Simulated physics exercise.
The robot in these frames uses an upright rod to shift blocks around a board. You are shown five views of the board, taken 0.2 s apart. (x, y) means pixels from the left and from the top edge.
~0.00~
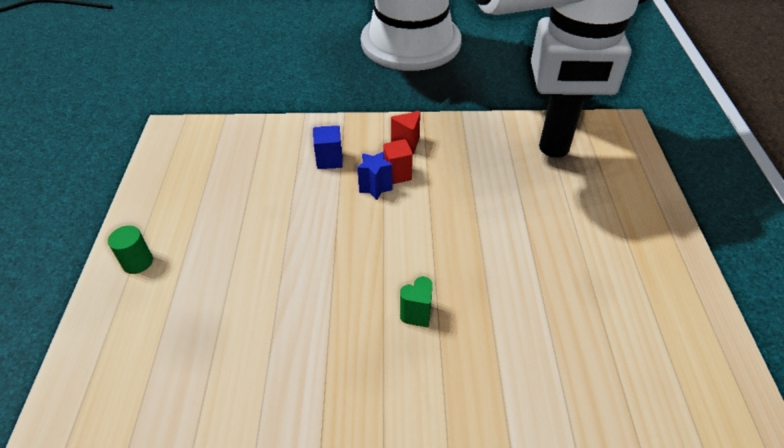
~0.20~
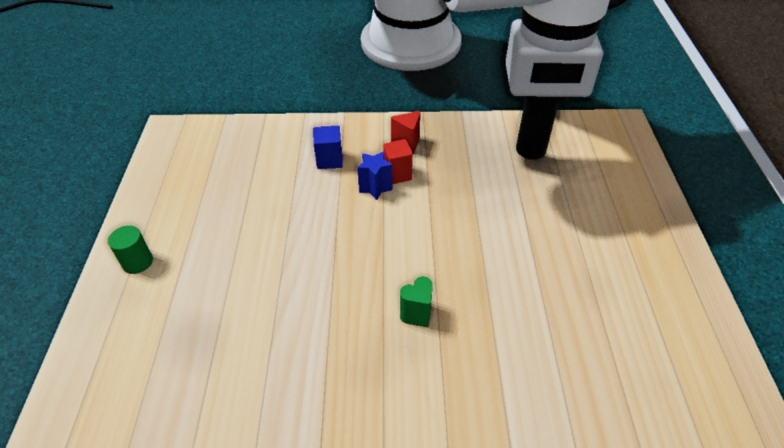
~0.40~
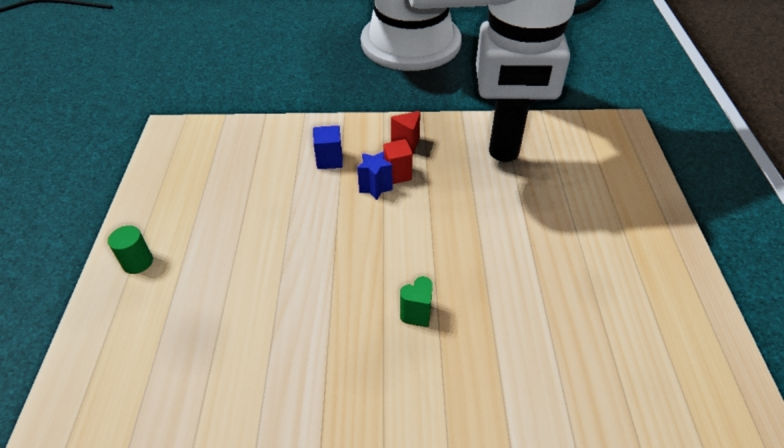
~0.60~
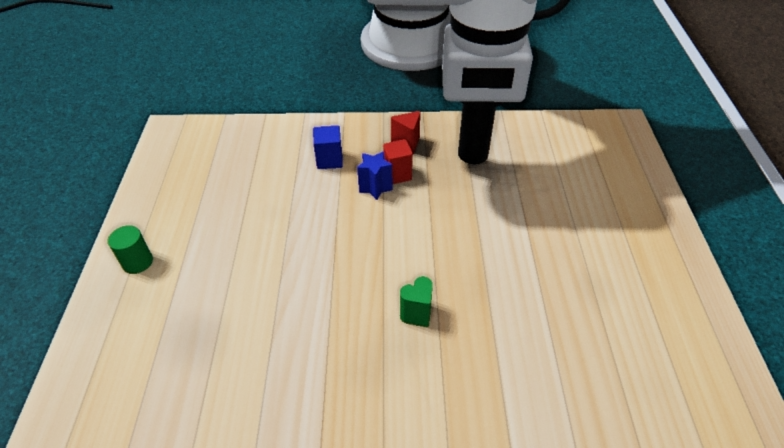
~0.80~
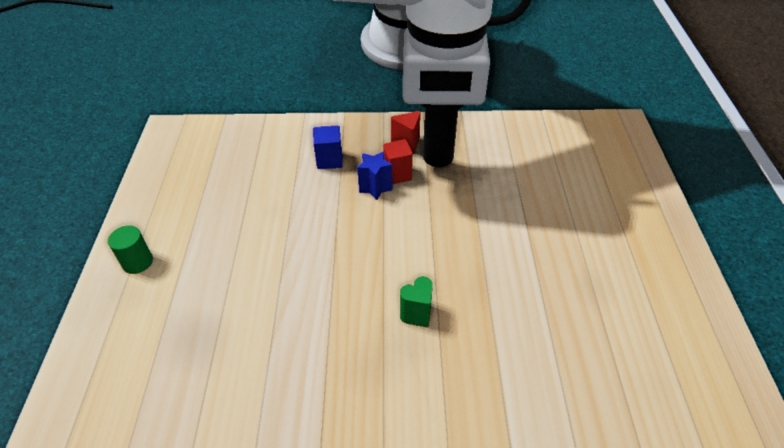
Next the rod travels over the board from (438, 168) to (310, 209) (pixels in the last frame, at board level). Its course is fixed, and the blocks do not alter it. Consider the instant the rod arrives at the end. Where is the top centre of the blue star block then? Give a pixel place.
I'd expect the centre of its top face to be at (276, 191).
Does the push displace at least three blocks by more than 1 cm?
Going by the path, no.
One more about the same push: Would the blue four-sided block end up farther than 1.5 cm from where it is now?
In short: No.
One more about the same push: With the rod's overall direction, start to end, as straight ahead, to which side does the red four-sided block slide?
It's pushed right.
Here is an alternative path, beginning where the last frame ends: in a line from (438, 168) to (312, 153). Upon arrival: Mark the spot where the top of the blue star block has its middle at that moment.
It ends at (357, 170).
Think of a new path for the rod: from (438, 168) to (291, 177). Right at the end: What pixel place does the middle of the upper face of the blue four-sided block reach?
It sits at (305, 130).
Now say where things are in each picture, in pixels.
Rod tip at (554, 148); block tops, blue four-sided block at (327, 134); blue star block at (374, 162); red four-sided block at (398, 149); red triangle at (408, 119), in the first picture.
Rod at (531, 150); blocks unchanged, in the second picture.
Rod at (504, 152); blocks unchanged, in the third picture.
Rod at (473, 155); blocks unchanged, in the fourth picture.
Rod at (438, 157); blue four-sided block at (327, 134); blue star block at (374, 162); red four-sided block at (398, 149); red triangle at (408, 119), in the fifth picture.
On the path given first. One third of the way, rod at (396, 171); blue star block at (354, 167), turned 45° anticlockwise; red four-sided block at (368, 151), turned 35° clockwise.
Two thirds of the way, rod at (353, 185); blue star block at (324, 177), turned 70° anticlockwise; red four-sided block at (346, 150), turned 80° clockwise.
At the end, rod at (308, 199); blue four-sided block in place; blue star block at (276, 191), turned 70° anticlockwise; red four-sided block at (346, 150), turned 80° clockwise; red triangle in place.
